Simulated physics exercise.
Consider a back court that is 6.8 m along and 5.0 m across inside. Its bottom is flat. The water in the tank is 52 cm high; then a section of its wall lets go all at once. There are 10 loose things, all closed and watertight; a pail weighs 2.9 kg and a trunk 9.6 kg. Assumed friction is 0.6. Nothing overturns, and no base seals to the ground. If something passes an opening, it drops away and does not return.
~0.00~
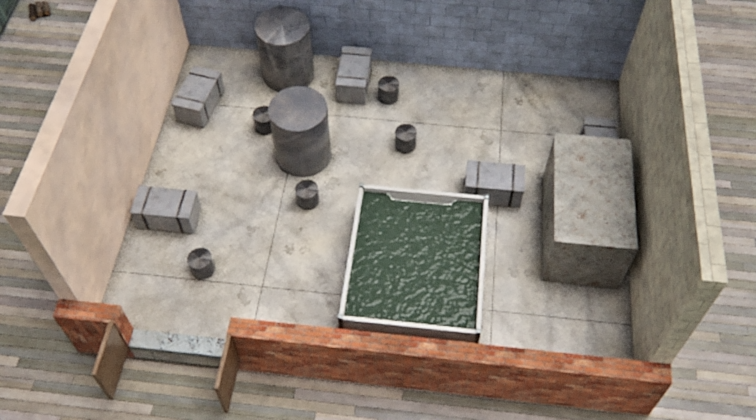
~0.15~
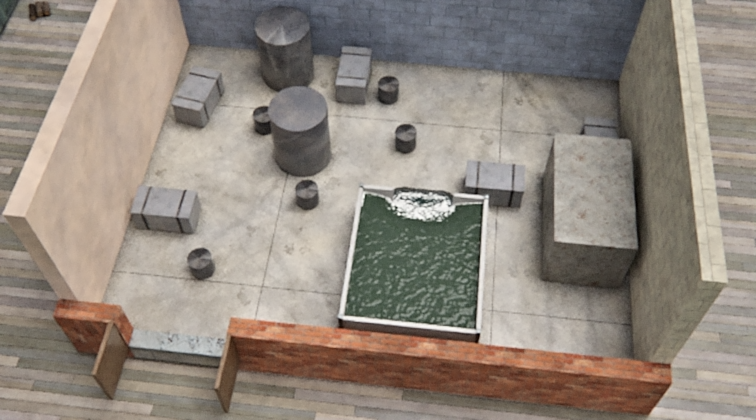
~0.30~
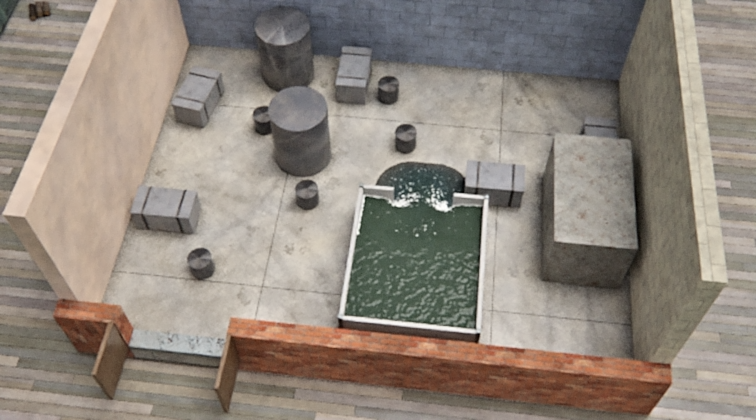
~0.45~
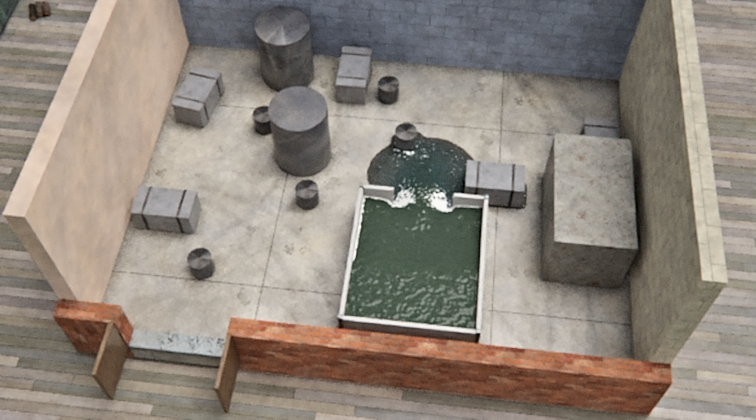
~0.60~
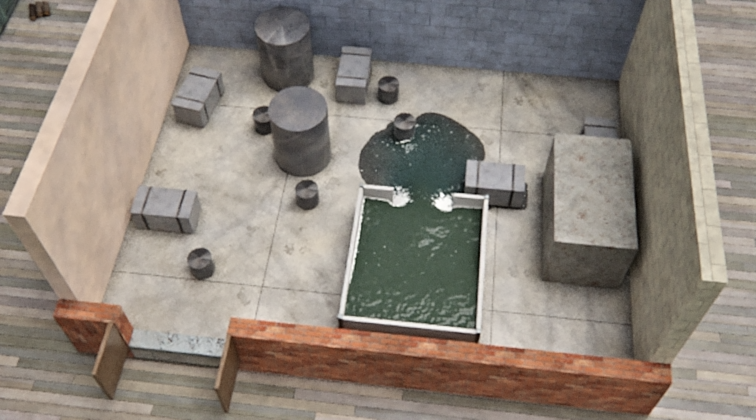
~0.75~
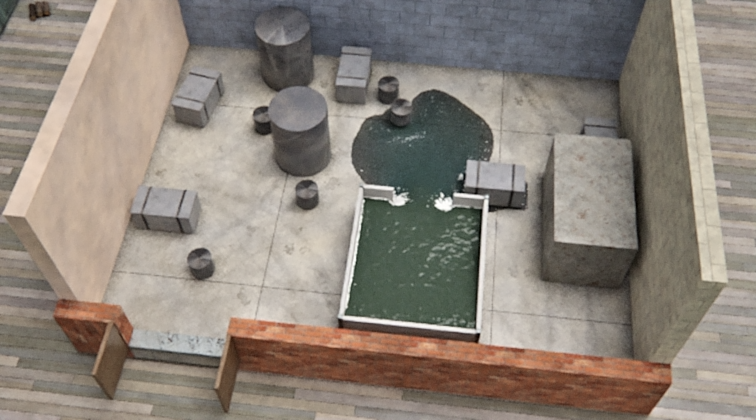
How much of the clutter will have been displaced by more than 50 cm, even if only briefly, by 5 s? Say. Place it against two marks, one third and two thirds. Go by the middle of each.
Between the two marks.
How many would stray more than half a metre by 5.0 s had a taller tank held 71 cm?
The answer would then be 5.
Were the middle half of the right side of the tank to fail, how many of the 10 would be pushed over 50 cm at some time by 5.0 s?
Then 1 of them would.
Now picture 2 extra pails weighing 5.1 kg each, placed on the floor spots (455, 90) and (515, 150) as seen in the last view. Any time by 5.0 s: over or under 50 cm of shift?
Beyond it, Within it.
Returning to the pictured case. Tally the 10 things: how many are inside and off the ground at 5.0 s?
Total: 5.
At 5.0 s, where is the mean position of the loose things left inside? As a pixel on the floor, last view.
Around (314, 157).
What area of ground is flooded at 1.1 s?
Some 9.0 m2 of it.
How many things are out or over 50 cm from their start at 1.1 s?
I make it 1.
After 1.1 s 1 of 10 are over 50 cm from their spots; 1 afloat.
After 2.2 s 2 of 10 are over 50 cm from their spots; 3 afloat.
After 3.5 s 2 of 10 are over 50 cm from their spots; 3 afloat.
After 5.0 s 5 of 10 are over 50 cm from their spots, and 5 have been at some point; 5 afloat.
